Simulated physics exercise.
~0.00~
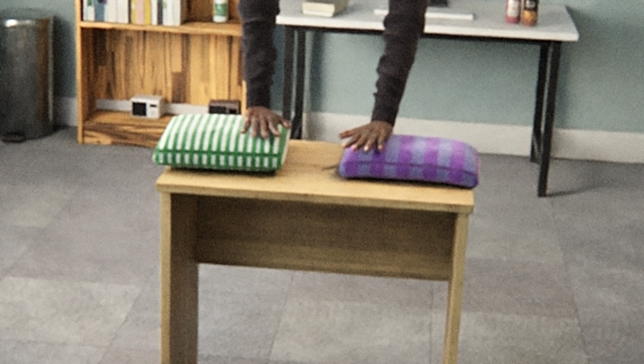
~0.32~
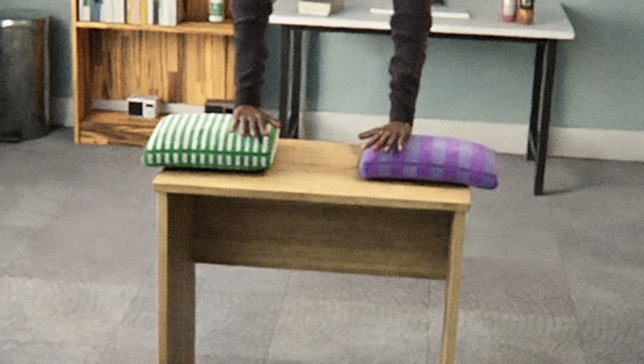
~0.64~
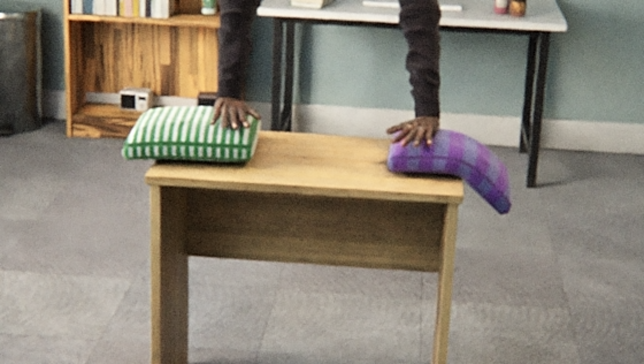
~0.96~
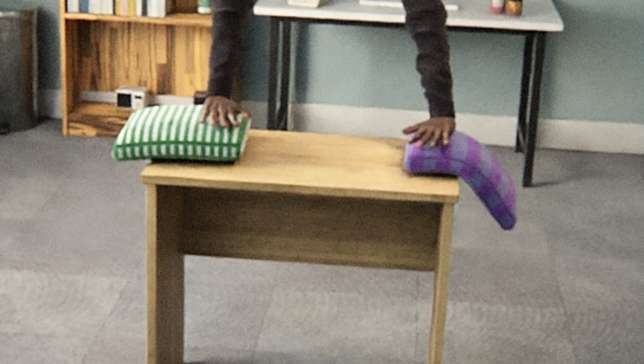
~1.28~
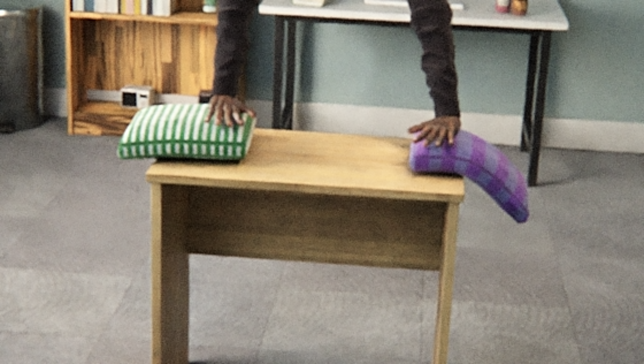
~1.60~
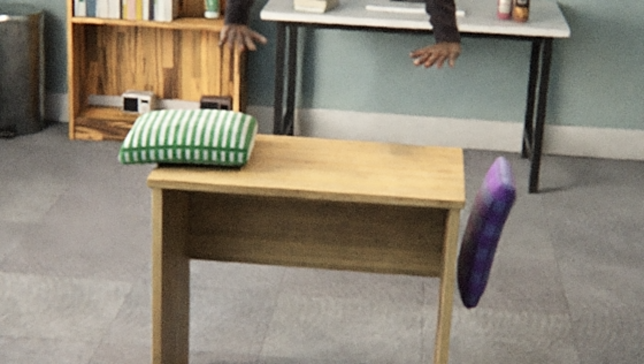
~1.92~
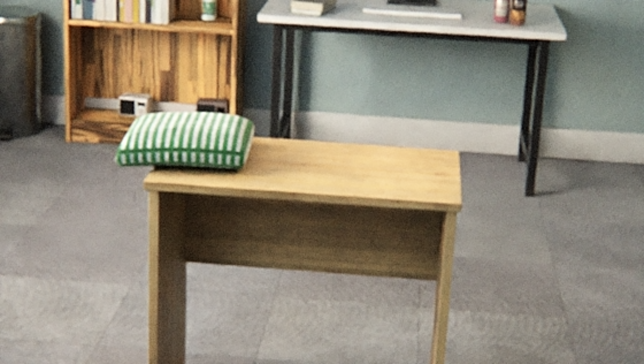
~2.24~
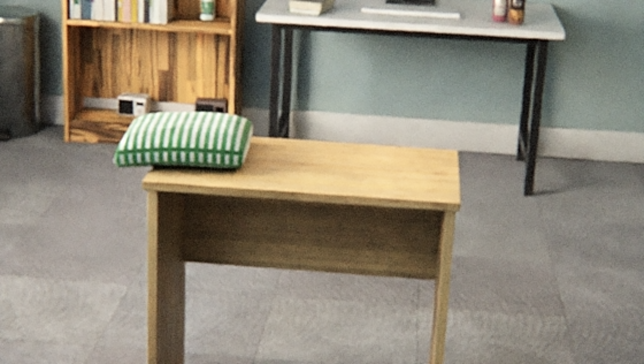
A person's two dark-sleeved arms reach over a wooden bench in a grey-floored room, seen from the front and slightly above by a gently swaying camera. One hand rests on a green and white striped cushion at left, the other on a purple checked pillow at right, with a bookshelf and white table behind. The hands push the two apart until the pillow bends down over the right end. Then the hands lift and draw back, and the pillow slips off and drops out of sight. The green cushion stays on the bench's left end, alone.
